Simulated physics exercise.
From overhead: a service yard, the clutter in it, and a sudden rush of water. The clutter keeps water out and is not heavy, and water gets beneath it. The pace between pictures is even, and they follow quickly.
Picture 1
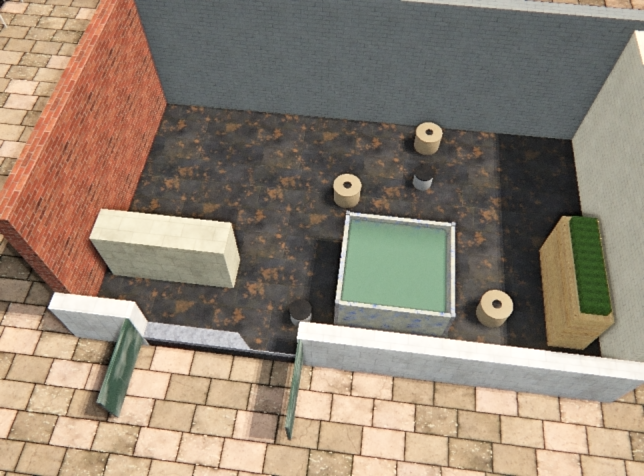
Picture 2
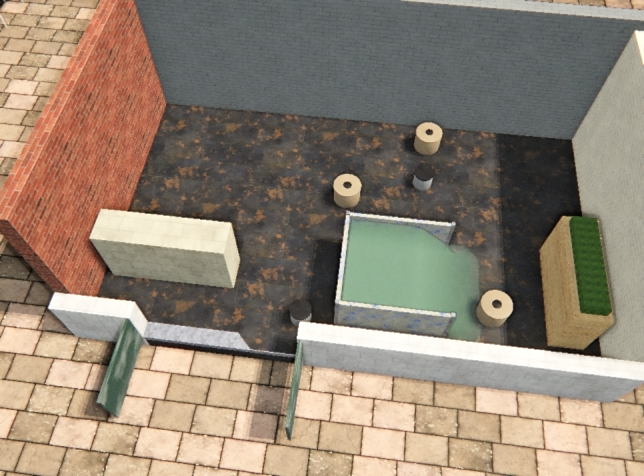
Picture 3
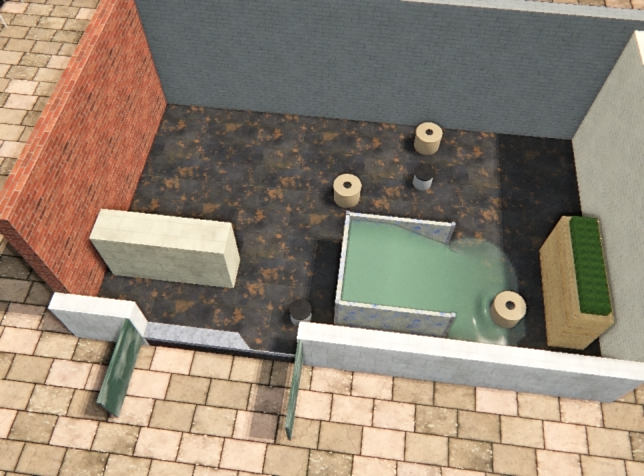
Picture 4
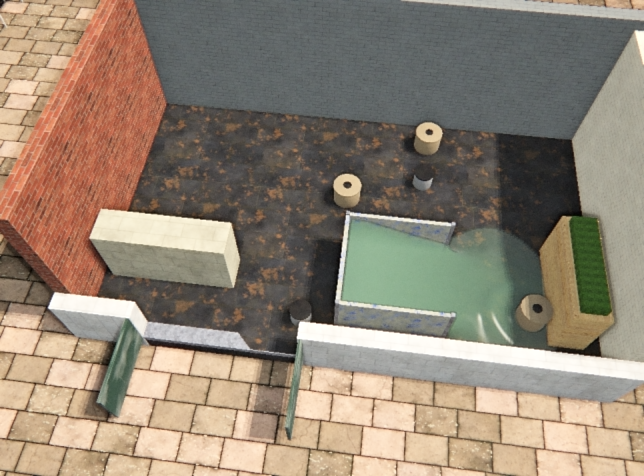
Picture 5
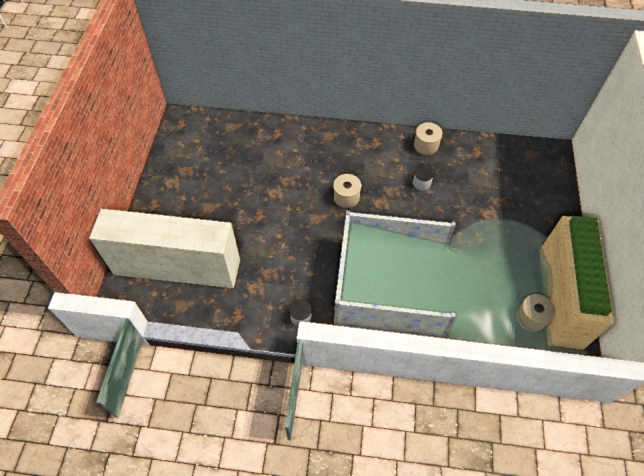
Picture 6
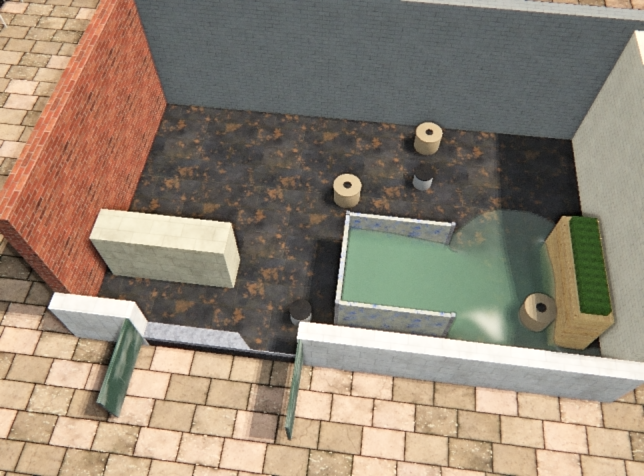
Green water bursts from the right side of a square walled tank in a service yard with a dark mottled floor, seen from a fixed view overhead. A brick wall and pale block stand left, a hedge-topped planter right, and small tan tubs dot the floor. The water spreads rightward to the planter, pushing the nearest tub a short way right, while the others stay put.
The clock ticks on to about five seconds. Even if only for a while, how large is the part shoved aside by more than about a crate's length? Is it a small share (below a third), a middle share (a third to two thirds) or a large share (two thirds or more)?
A middle share, a third to two thirds.
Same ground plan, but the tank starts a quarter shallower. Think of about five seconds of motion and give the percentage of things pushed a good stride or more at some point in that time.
Share moved: Approx. 40 percent.
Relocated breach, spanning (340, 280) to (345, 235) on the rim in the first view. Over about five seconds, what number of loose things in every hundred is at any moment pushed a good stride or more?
I'd put it around 20 percent.
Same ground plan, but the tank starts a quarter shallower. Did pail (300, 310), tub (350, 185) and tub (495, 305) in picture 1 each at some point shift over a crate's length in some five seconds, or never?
Item by item: Missed the mark, then missed the mark, then cleared the mark.
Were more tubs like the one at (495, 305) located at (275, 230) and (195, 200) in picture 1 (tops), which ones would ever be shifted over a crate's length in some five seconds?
First remains in place, second remains in place.
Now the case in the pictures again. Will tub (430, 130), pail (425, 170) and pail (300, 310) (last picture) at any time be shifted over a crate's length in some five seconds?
In sequence: Covered the distance, covered the distance, fell short.
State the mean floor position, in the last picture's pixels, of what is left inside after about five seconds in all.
Mean position: Approx. (342, 239) px.
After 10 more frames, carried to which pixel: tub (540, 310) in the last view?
The top ends up somewhere near (495, 328).
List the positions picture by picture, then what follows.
A tub at (497, 304) rests on the ground; a tub at (348, 185) rests on the ground; 0 of 5 have shifted, in the first frame.
A tub at (497, 304) rests on the ground; a tub at (348, 185) rests on the ground; 0 of 5 have shifted, in the second frame.
A tub at (511, 305), on the bottom, close to its start; a tub at (348, 185) rests on the ground; 1 of 5 have shifted, in the third frame.
A tub at (537, 309) rests on the ground, a stride from its start; a tub at (348, 185), on the bottom; 1 of 5 have shifted, in the fourth frame.
A tub at (539, 308) floats, a stride from its start; a tub at (348, 185), on the bottom; 1 of 5 have shifted, in the fifth frame.
A tub at (541, 308) floats, a stride from its start; a tub at (348, 185) rests on the ground; 1 of 5 have shifted, in the sixth frame.
A moment on, 1 of 5 are well off their spots; 1 afloat.
Next, 0 of 5 are well off their spots; 1 afloat.
Later, 2 of 5 are well off their spots; 1 afloat.
In the end, 3 of 5 are well off their spots, and 3 have been at some point; 1 afloat.
